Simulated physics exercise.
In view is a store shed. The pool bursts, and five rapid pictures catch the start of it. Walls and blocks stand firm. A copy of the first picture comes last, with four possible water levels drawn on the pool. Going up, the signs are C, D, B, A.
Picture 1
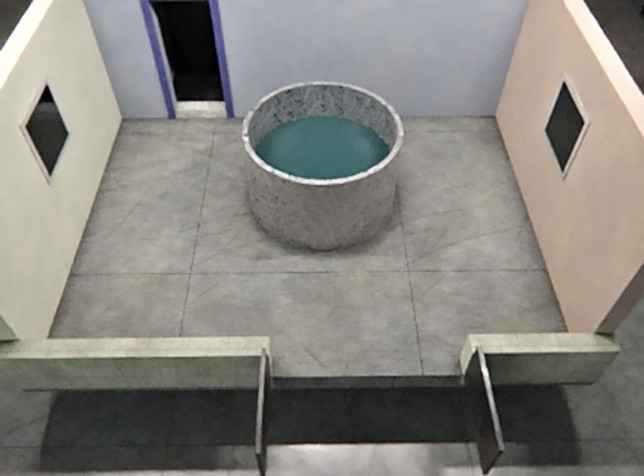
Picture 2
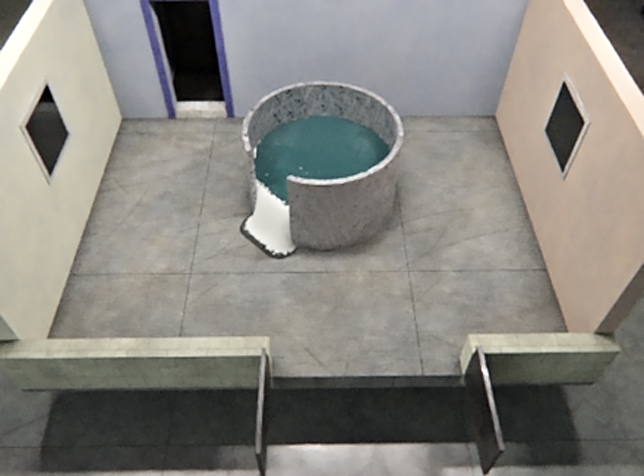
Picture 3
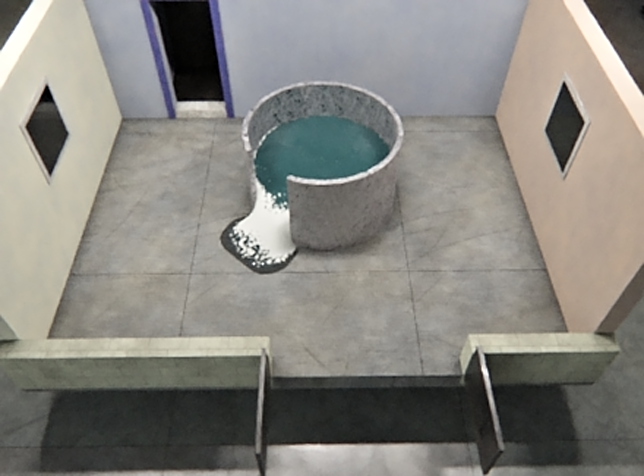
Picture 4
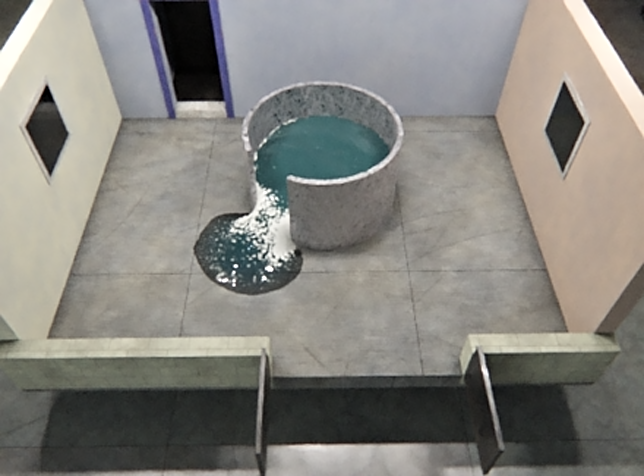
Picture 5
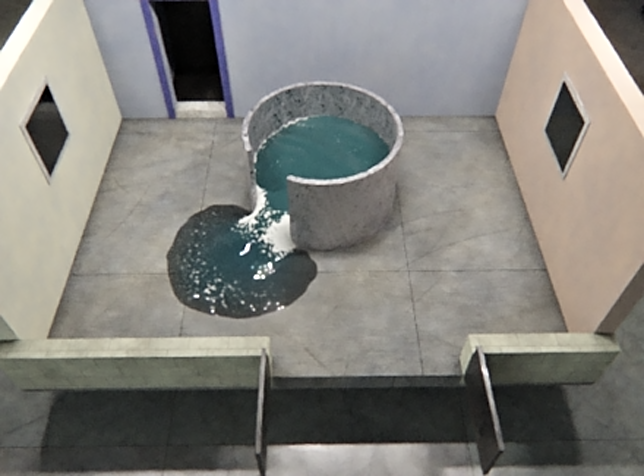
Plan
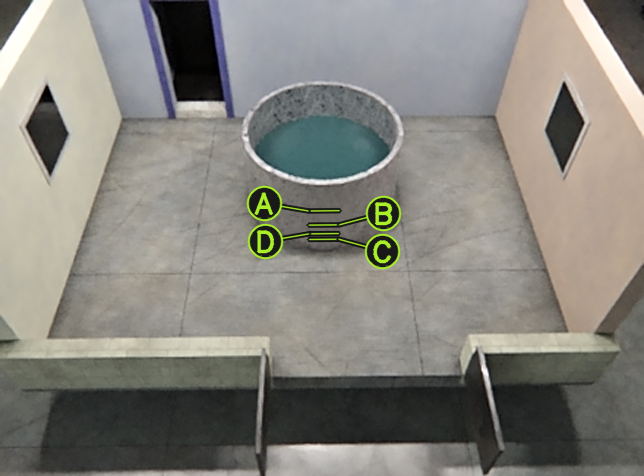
Water pours through a gap in a round stone pool and spreads across the grey floor.
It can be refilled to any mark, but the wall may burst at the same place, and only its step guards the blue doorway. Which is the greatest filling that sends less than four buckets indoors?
Choose A.
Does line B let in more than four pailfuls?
No.
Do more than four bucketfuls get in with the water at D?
No, not at all.
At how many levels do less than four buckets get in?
All of the four.
On the marked copy, A at (324, 210); B at (323, 225); C at (323, 239); D at (323, 233); from the bottom up C, D, B, A.
With A, a bucket or two gets in.
With B, nothing gets over.
With C, nothing gets over.
With D, nothing gets over.
